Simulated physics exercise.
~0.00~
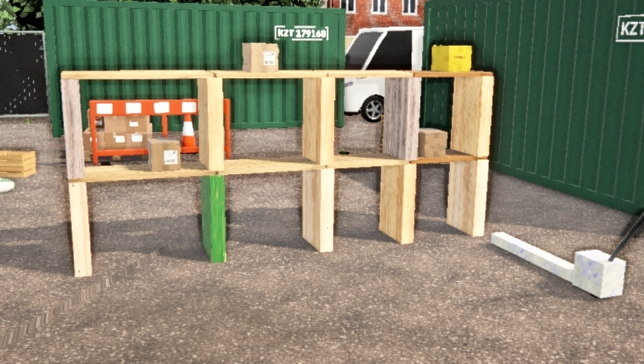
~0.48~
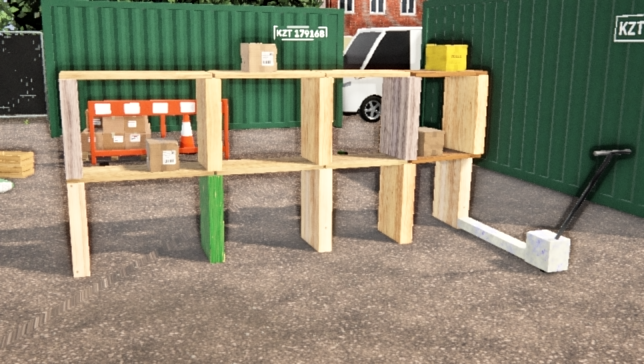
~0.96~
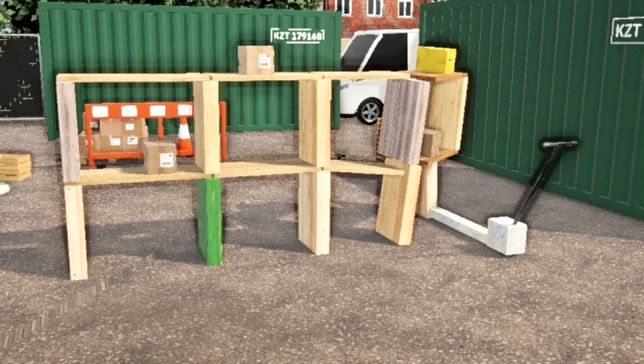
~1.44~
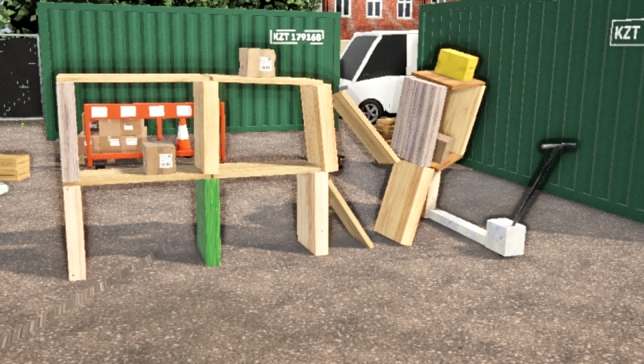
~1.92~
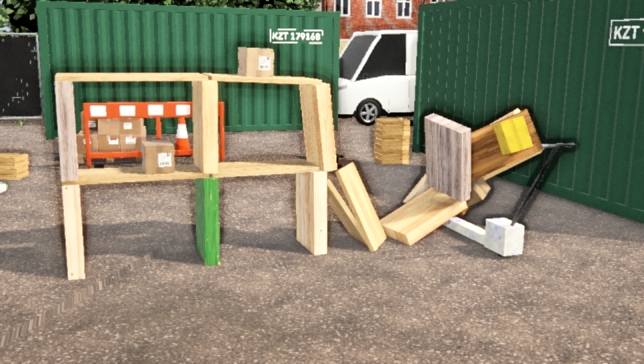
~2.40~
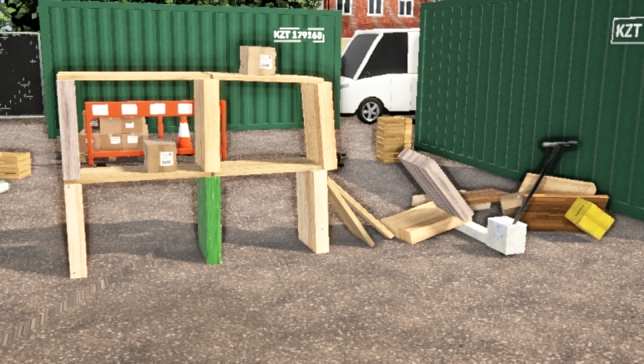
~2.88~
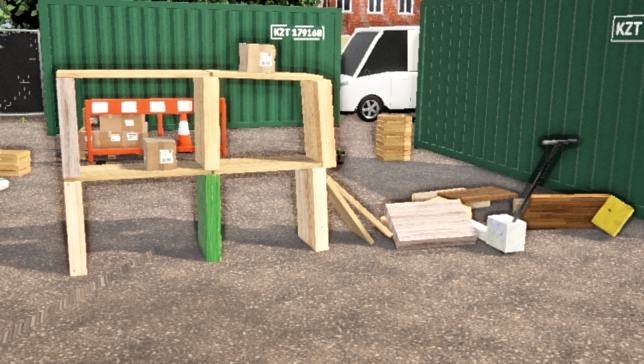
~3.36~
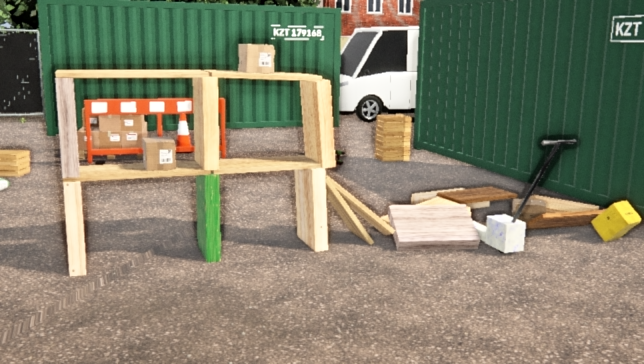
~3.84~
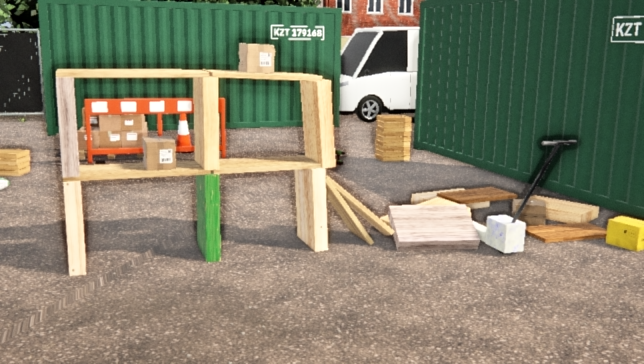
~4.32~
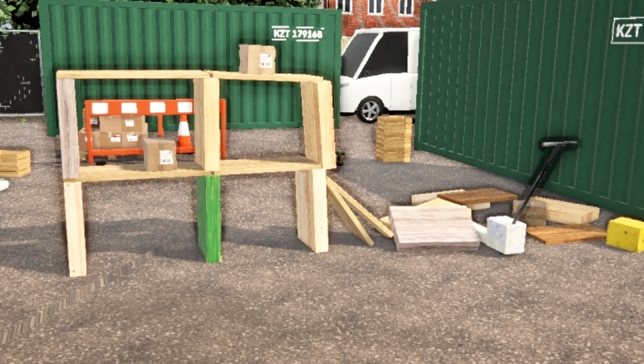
At the start, a two-tier rack of boards and timber slabs stands on a building site, holding cardboard boxes and a yellow carton at the upper right. A low jack slides in from the right against the foot of the end upright. The right end begins to lean, with the carton still on top. Then the right-hand bays break away and topple to the right, spilling slabs around the jack. The carton tumbles down and rolls over on the ground. The debris settles in a low heap, while the left bays, with the green upright and boxes, stay standing.
